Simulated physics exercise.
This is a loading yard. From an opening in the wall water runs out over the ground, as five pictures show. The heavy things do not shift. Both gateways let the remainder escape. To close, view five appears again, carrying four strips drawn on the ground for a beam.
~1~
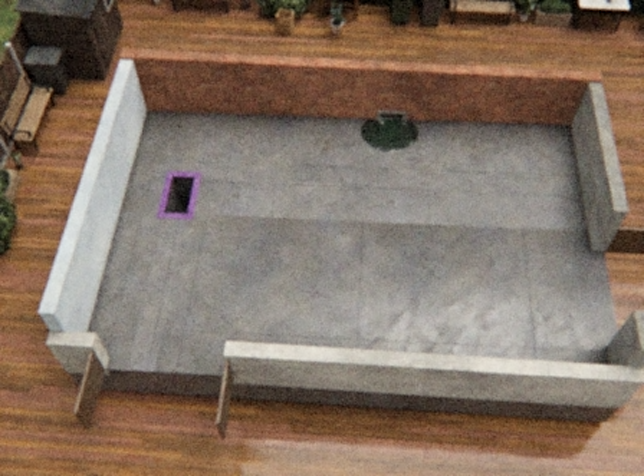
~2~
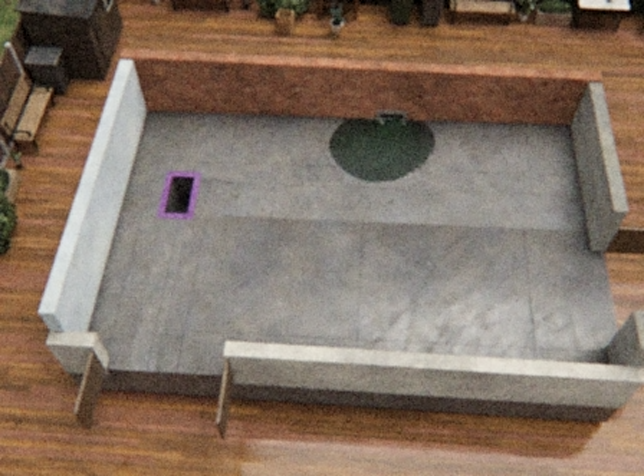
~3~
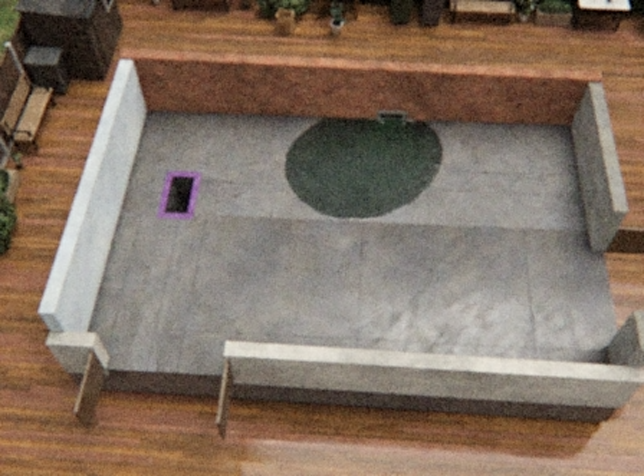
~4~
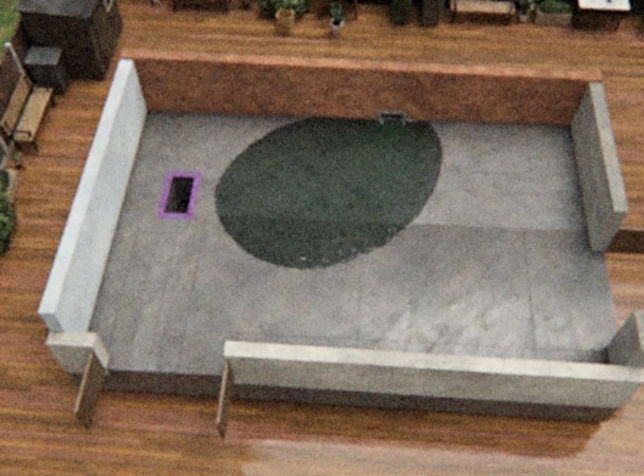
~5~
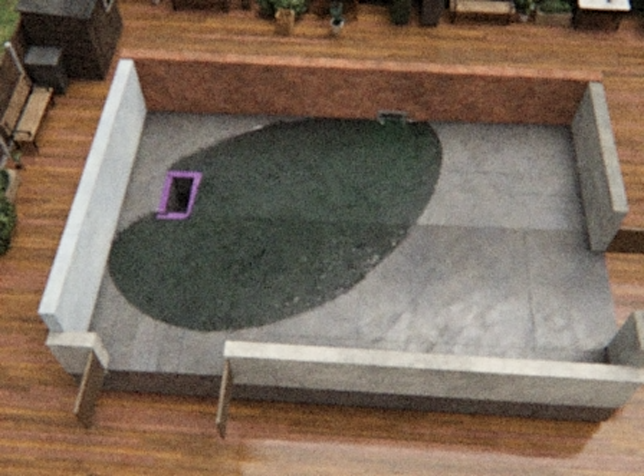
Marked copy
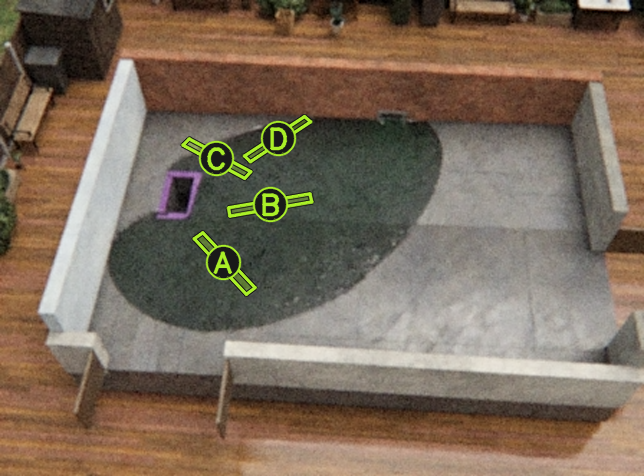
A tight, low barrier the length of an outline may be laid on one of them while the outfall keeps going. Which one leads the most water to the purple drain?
Best: A.
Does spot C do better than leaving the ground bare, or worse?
Spot C is worse.
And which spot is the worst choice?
C.
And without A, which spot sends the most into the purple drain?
Spot B.
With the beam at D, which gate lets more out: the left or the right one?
More leaves on the left.
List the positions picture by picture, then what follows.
In the first picture, outfall at (392, 116); purple drain at (180, 195); open gate at (170, 360); open gate at (599, 296); front seen at (390, 147), 2 % of the ground wet; purple drain still dry.
In the second picture, front seen at (368, 176), 5 % of the ground wet; purple drain still dry.
In the third picture, front seen at (294, 188), 12 % of the ground wet; purple drain still dry.
In the fourth picture, front seen at (251, 248), 23 % of the ground wet; purple drain still dry.
In the fifth picture, front seen at (144, 310), 37 % of the ground wet; purple drain taking water.
On the marked copy, A from (198, 235) to (250, 291); B from (229, 211) to (310, 197); C from (186, 142) to (247, 175); D from (247, 158) to (307, 119).
Choosing A, about 51 % of the stream goes into the purple drain, about 49 % out by the gates.
Choosing B, about 34 % of the stream goes into the purple drain, about 65 % out by the gates.
Choosing C, about 14 % of the stream goes into the purple drain, about 85 % out by the gates.
Choosing D, about 23 % of the stream goes into the purple drain, about 76 % out by the gates.
